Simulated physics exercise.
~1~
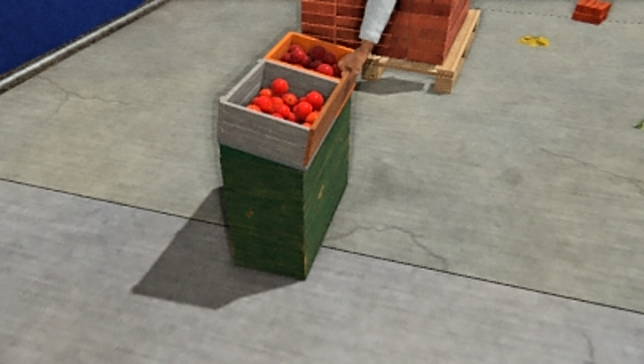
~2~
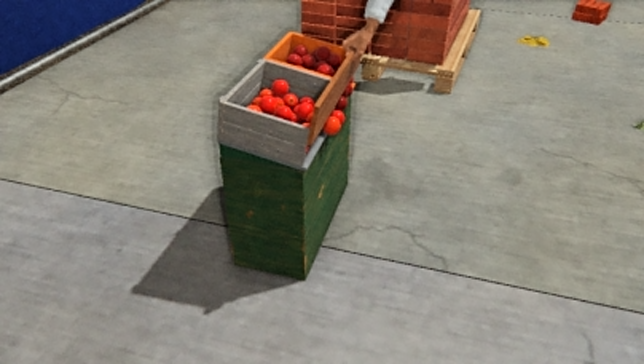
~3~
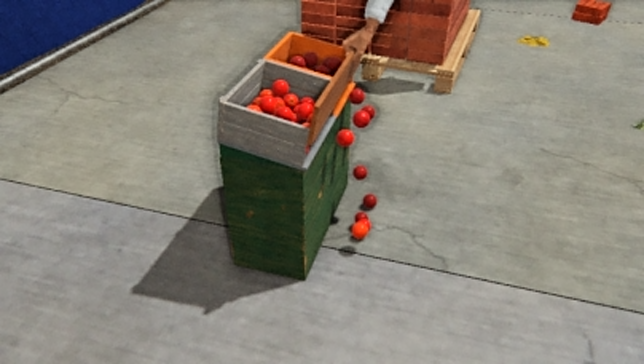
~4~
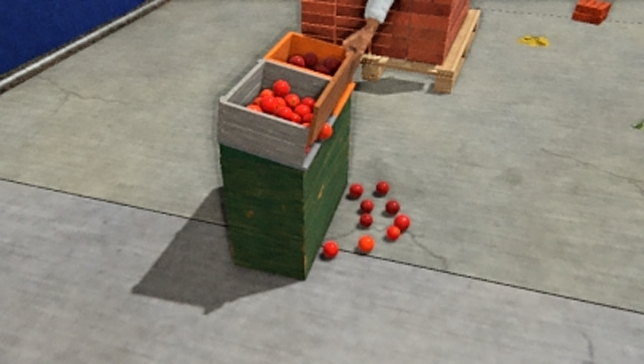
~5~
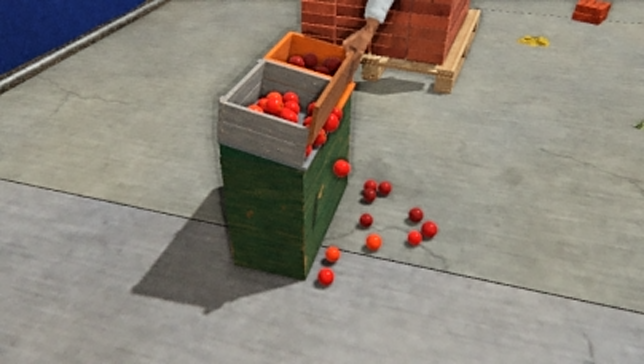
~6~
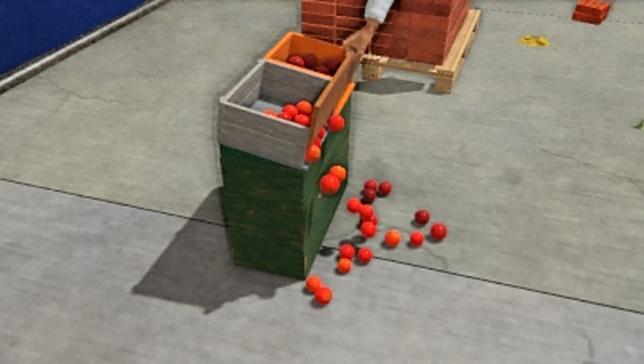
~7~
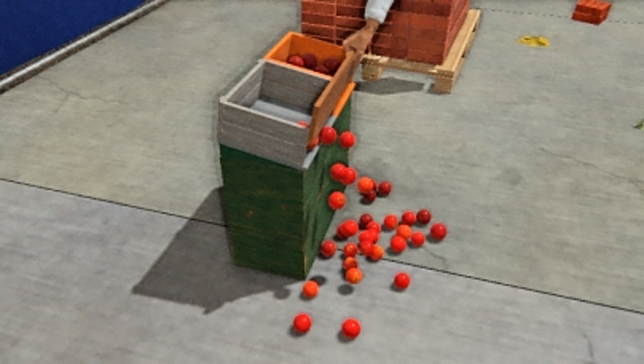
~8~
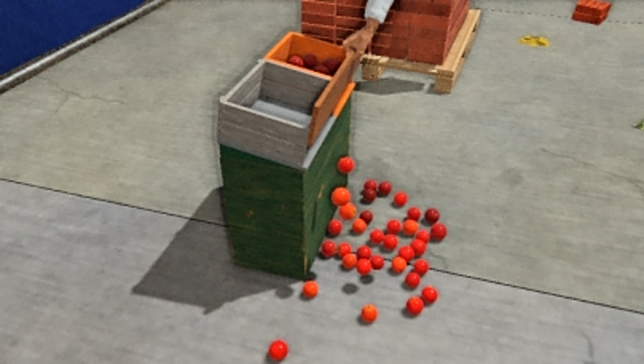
On a concrete floor, a hand lifts a gate on two sloping bins, spilling red apples and tomatoes until the grey bin empties.
